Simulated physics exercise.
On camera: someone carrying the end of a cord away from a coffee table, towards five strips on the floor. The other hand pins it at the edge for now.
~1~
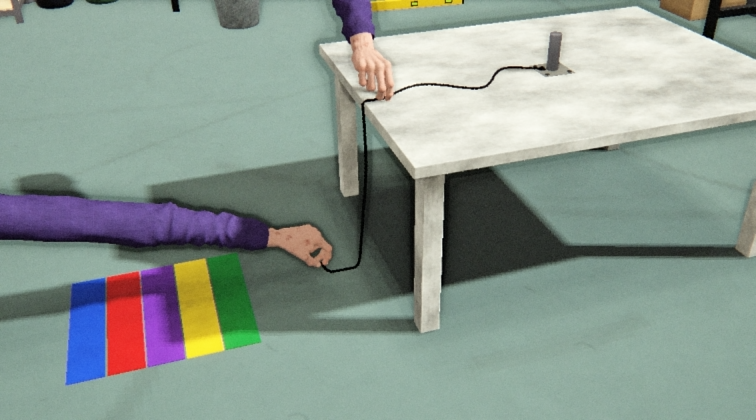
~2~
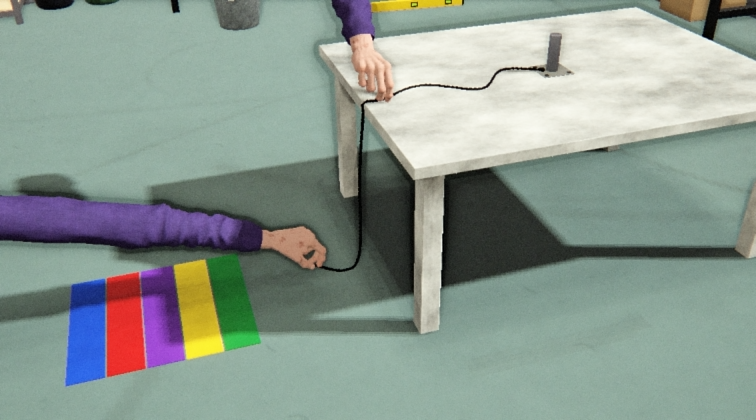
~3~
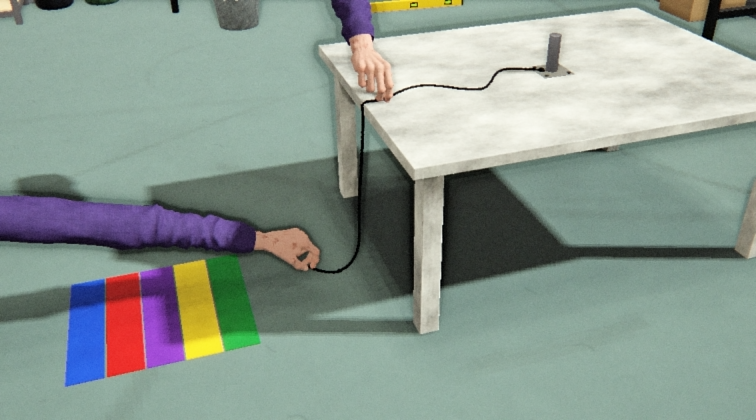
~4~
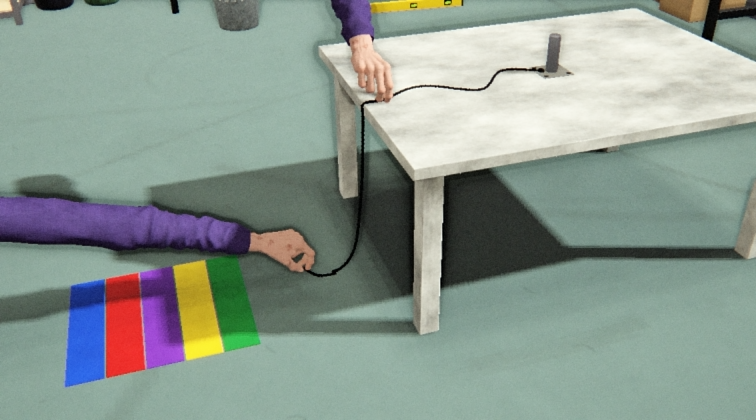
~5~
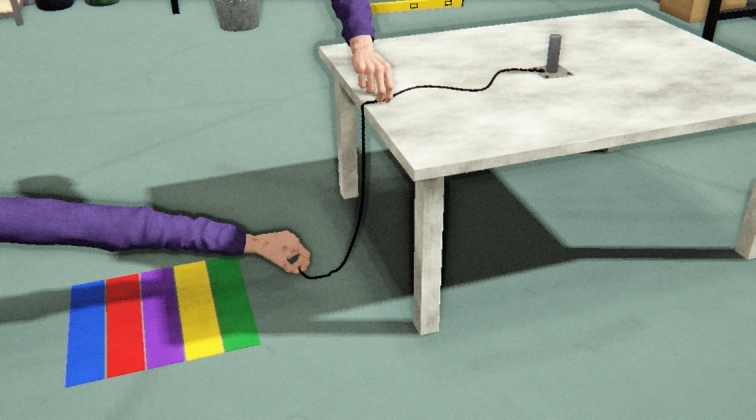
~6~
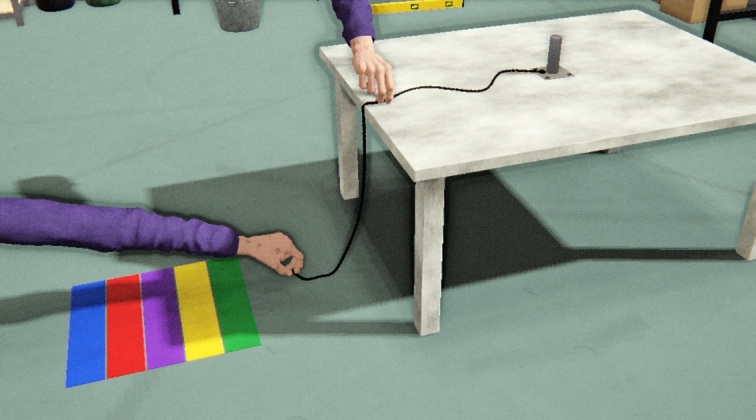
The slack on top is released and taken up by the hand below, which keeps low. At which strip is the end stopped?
Over purple.
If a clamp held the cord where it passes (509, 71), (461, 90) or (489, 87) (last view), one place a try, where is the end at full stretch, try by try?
The places are (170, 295), (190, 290) and (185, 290).
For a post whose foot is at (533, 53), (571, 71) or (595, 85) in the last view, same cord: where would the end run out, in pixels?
Near (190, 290), (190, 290) and (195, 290).
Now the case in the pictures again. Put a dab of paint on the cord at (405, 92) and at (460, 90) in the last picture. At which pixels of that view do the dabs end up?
Near (380, 101) and (435, 91).
A little later, end near (231, 283); over green.
Next, end near (186, 292); over yellow.
When it is tight, end near (159, 298); over purple. The end stops over the purple strip.
